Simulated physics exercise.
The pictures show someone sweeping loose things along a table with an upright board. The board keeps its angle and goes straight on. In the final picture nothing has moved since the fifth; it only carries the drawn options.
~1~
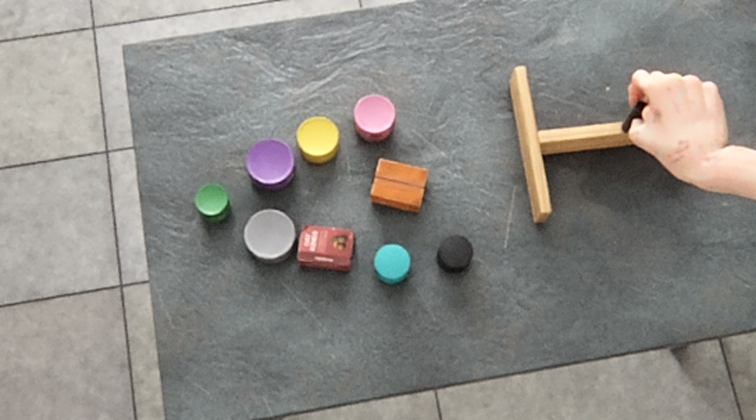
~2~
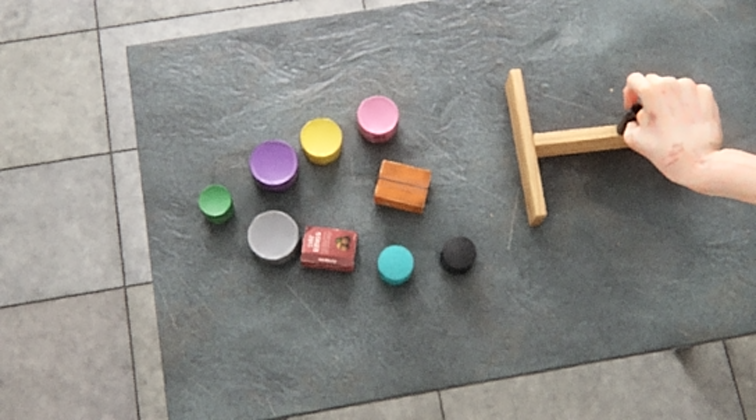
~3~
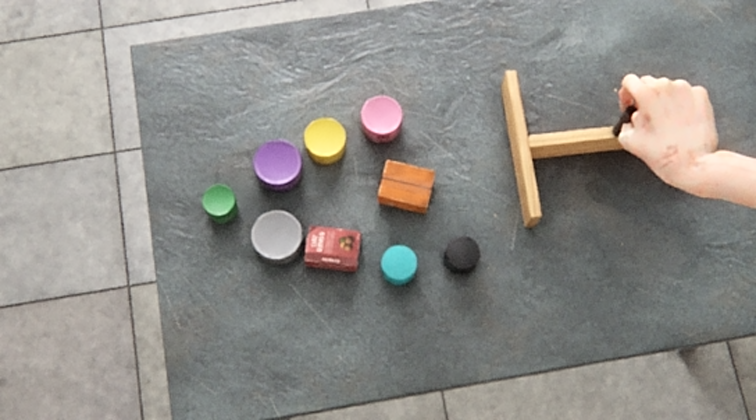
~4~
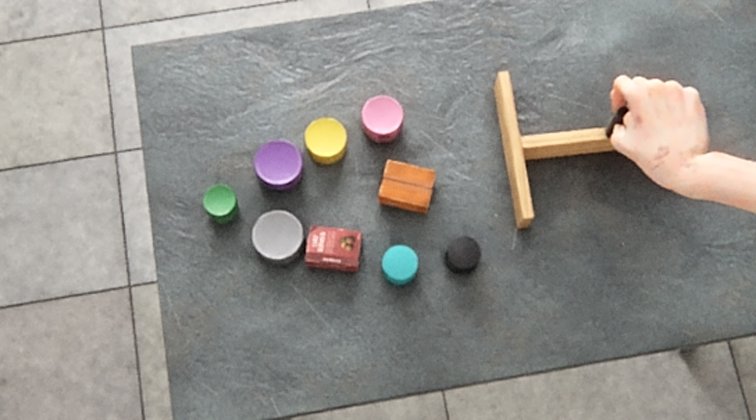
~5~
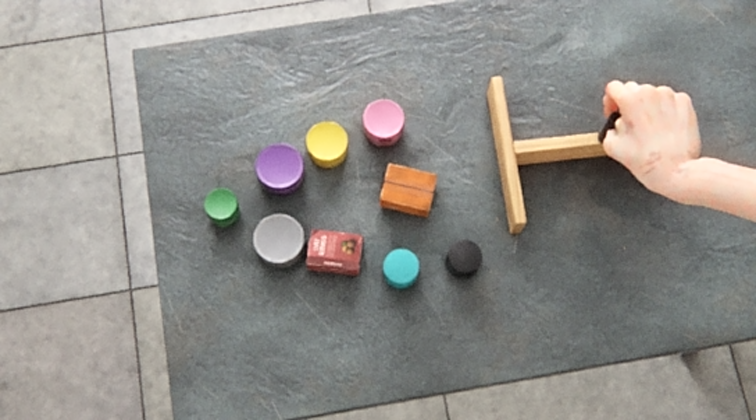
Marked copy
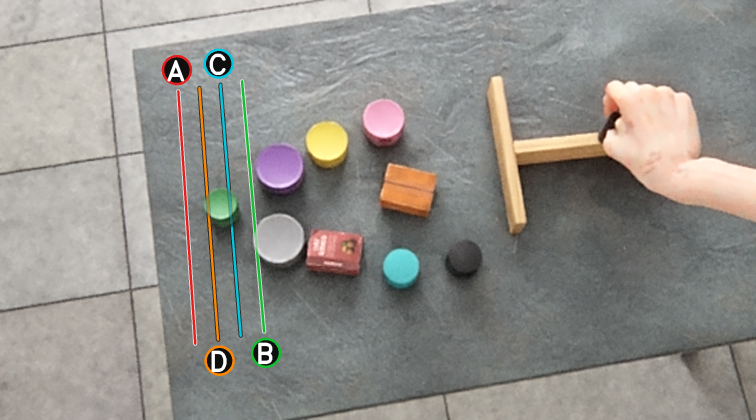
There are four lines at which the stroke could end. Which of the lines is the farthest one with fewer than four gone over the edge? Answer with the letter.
The farthest such stop is A.
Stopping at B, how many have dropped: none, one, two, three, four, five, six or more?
In all, none.
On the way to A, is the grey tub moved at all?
Yes.
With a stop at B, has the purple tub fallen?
No.
On the marked copy, A at (186, 213); B at (253, 202); C at (230, 206); D at (208, 209).
Taking A. A third of the way, board (394, 167); pink tub (361, 127); orange box (367, 207).
Two thirds of the way, board (277, 185); green tub (195, 214); grey tub (202, 253).
When it is over, board (185, 200); green tub over the edge; grey tub over the edge; two fallen.
As for the rest, B is within the limit but short; C is within the limit but short; D is within the limit but short.
